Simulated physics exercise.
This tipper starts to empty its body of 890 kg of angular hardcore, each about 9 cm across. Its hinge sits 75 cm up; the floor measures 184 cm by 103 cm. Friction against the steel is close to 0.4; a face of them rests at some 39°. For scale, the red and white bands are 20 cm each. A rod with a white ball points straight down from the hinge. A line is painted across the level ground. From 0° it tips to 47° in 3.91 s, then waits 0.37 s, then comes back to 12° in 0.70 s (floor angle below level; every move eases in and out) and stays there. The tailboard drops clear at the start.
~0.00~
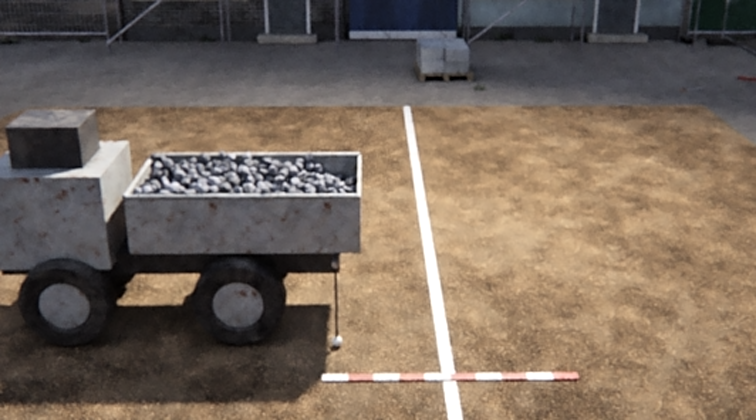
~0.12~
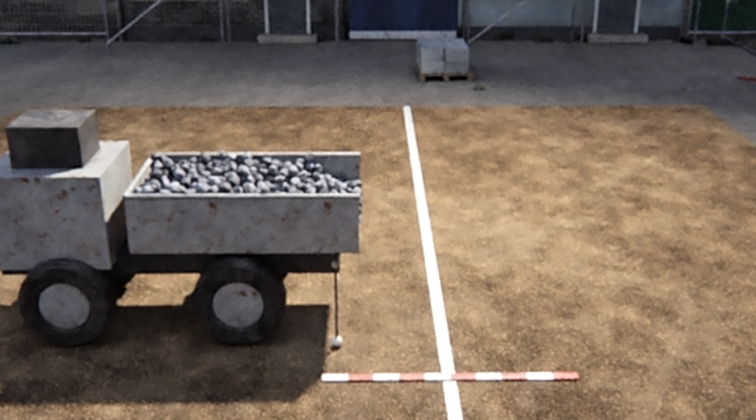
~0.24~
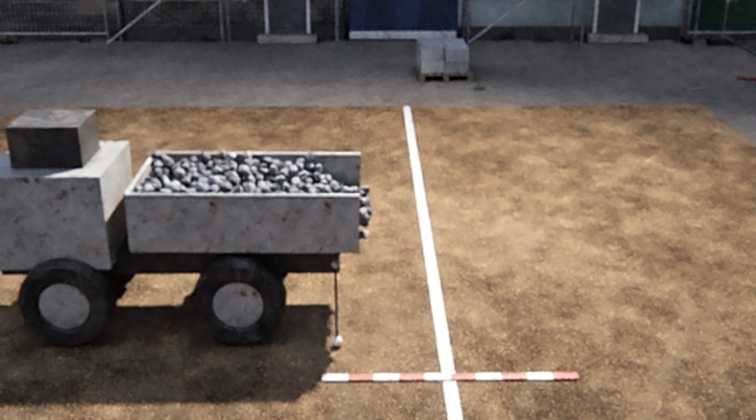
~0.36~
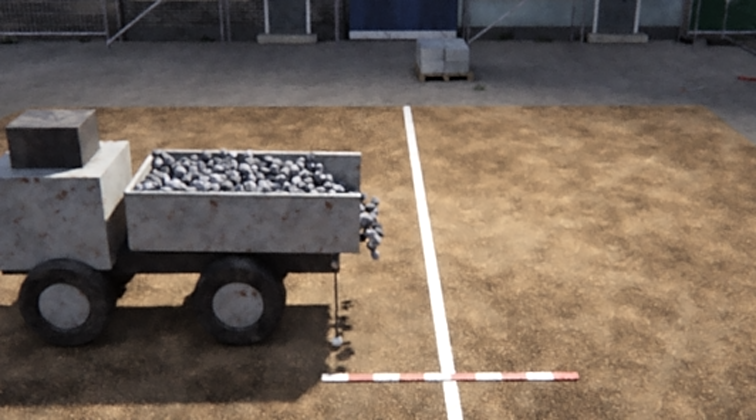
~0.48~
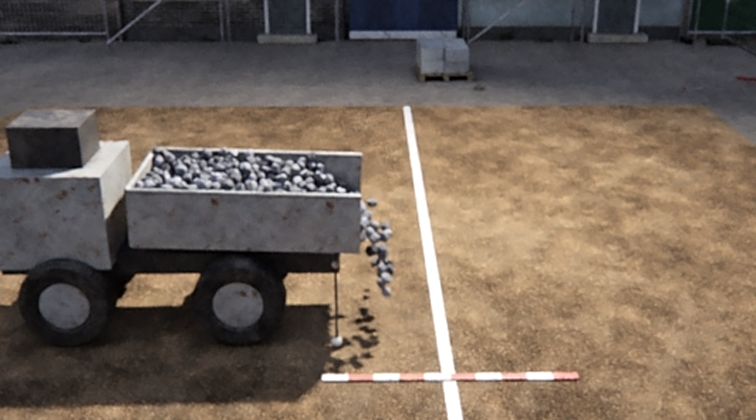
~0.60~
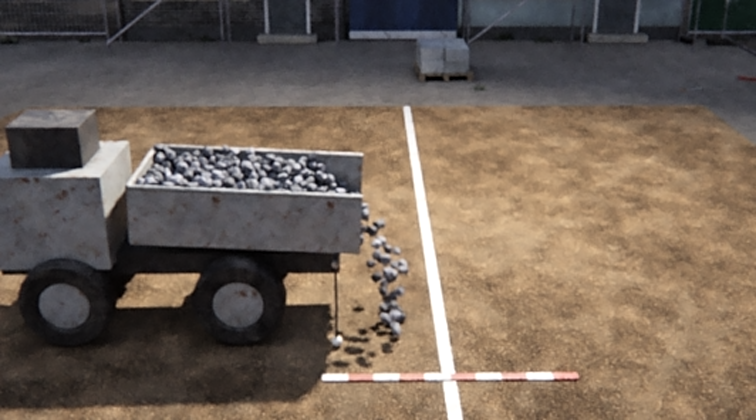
At the start, a grey tipper truck stands still on brown ground beside a painted white line, its open body heaped with grey stones. A few stones slip out at the right end, then more drop in a loose, narrow stream toward the ground as the body tilts very slightly.
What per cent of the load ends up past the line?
About 35 per cent.
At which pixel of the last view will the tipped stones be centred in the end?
Their middle is at about (421, 301).
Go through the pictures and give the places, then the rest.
In the first frame, the body is at 0°, its lip at (359, 252); the top of the load is at (235, 164).
In the second frame, the body is at 0°, its lip at (359, 252); the top of the load is at (228, 163); the stones move at 0.1 m/s on average.
In the third frame, the body is at 1°, its lip at (359, 252); the top of the load is at (229, 162); 1 % has left.
The fourth frame shows lip at (360, 252), floor tilted 1°, highest stones at (201, 160); 3 % has left.
The fifth frame shows lip at (360, 253), floor tilted 2°, highest stones at (192, 158); 4 % has left.
The sixth frame shows lip at (360, 253), floor tilted 3°, highest stones at (191, 156); 4 % has left.
After 2.9 s the floor is at 40°; 47 % in the body, 47 % short of the line, 7 % past the line; the foremost stones are at (488, 307).
After 4.0 s the floor is at 47°; 0 % in the body, 64 % short of the line, 36 % past the line; the foremost stones are at (549, 321).
After 5.4 s the floor is at 12°; 0 % in the body, 64 % short of the line, 36 % past the line; the foremost stones are at (554, 313).
After 8.3 s the floor is at 12°; 0 % in the body, 64 % short of the line, 36 % past the line; the foremost stones are at (554, 313).
